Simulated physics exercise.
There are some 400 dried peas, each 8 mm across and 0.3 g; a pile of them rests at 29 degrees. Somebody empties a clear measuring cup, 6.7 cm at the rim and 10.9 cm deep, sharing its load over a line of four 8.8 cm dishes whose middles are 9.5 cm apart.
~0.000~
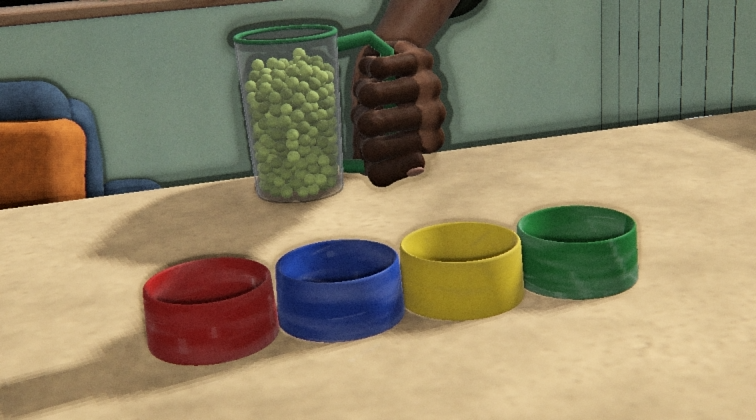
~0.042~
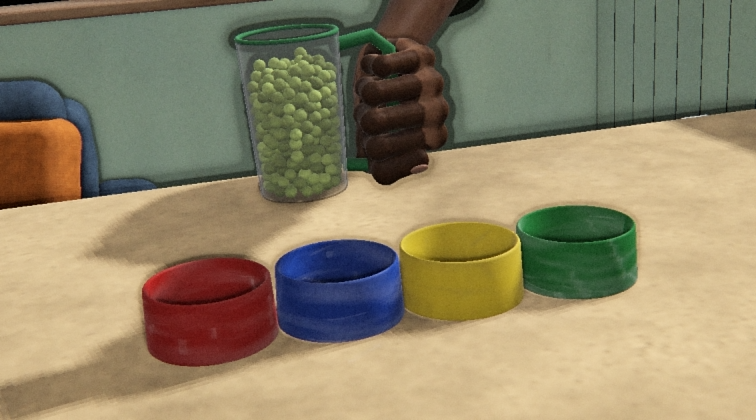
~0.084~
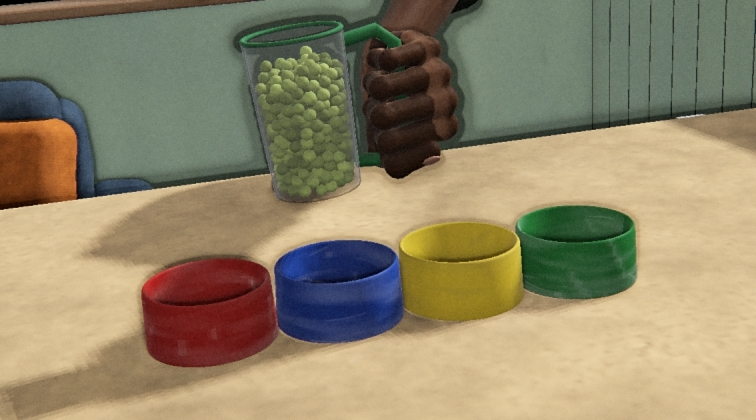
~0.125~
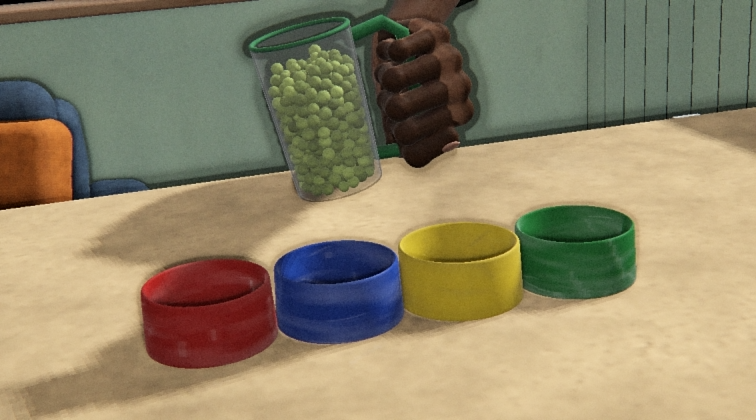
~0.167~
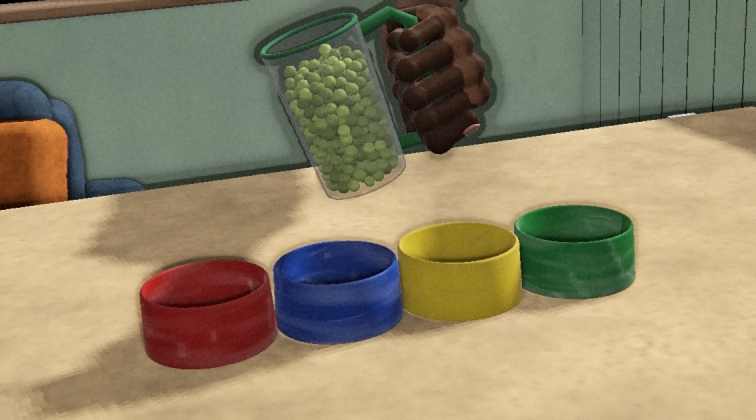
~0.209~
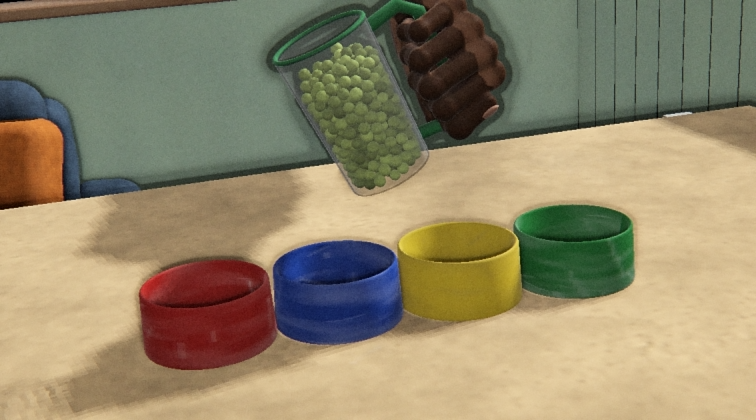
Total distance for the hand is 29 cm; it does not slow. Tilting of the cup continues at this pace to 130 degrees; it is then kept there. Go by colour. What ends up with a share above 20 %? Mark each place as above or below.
Marks: Red below, blue below, green above, yellow below, counter below.
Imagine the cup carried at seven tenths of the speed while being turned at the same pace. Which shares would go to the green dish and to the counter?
Then the green dish gets 10 and the counter 10.
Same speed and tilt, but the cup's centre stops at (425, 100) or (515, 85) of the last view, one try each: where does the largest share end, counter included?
On the first run most goes to blue, and on the second to yellow.
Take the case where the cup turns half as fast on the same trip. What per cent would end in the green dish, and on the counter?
In that case the green dish gets 100 and the counter gets 0.
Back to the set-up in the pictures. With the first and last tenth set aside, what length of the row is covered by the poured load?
It spans roughly 6 centimetres along the row.
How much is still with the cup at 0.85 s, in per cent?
Roughly 70 percent.
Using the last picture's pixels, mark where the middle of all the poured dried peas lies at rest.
Close to pixel (573, 245).
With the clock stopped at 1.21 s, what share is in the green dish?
Estimate to date: Some 90 %.
Then, at 0.59 s, tilt 85 degrees; cup holds 100 %.
After 0.85 s, tilt 126 degrees; cup holds 70 %, green 15 %, yellow 5 %.
After 1.21 s, tilt 130 degrees; cup holds 0 %, green 90 %, yellow 5 %.
By 1.9 s all is still; red 0 %, blue 0 %, green 90 %, yellow 5 %, counter 5 %.
